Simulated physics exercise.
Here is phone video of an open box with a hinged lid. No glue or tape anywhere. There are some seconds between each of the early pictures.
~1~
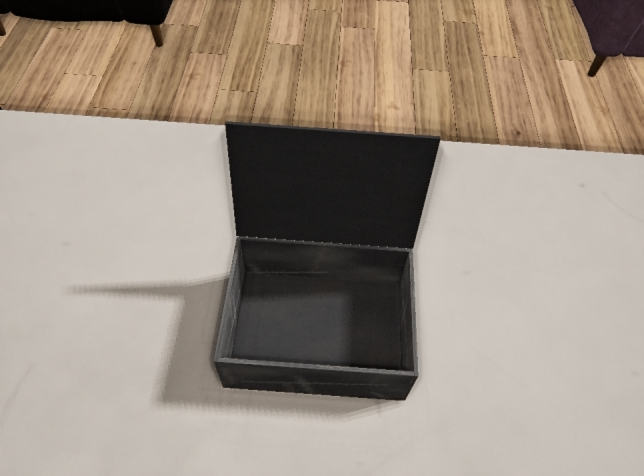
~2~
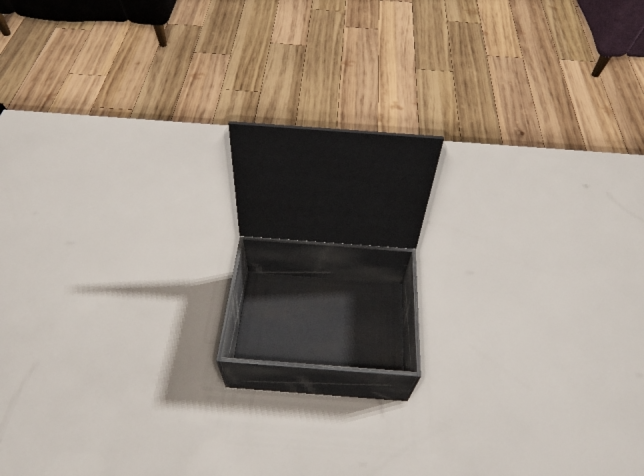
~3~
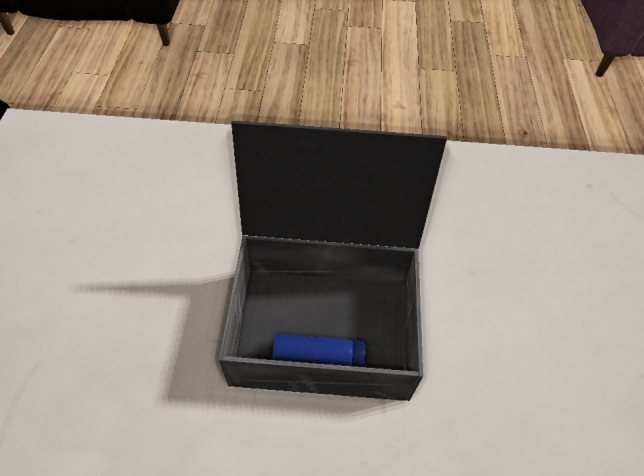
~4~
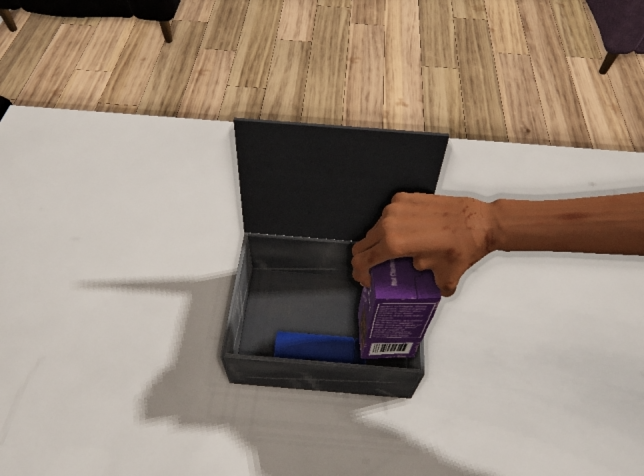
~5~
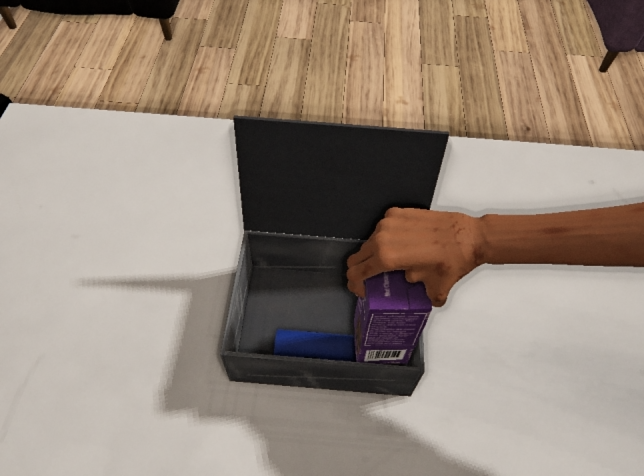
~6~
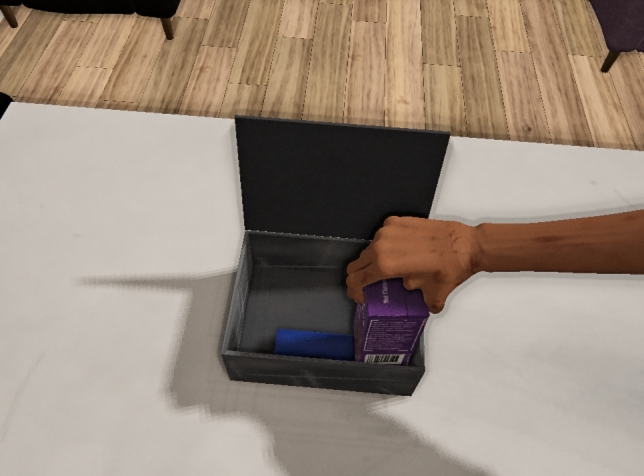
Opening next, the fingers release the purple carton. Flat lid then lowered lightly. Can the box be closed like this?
Yep, the box doesn't get its lid on.
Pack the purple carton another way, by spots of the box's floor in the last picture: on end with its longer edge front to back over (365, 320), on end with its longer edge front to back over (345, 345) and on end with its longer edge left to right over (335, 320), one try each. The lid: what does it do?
Try one: Not closed. Try two: Not closed. Try three: Not closed.
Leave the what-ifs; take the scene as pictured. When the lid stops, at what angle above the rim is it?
Some 45°.
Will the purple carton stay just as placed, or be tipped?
As it turns out, the purple carton changes its angle.
Then, 1.30 s on from there, lid 80° above the rim; purple carton turned 24° from how it was put near (401, 326).
Then, 1.70 s on from there, lid 47° above the rim; purple carton turned 25° from how it was put near (401, 326).
In the end, lid 44° above the rim; left askew, purple carton; blue shaker unmoved. At the end, from the last picture's camera, purple carton near (400, 327).
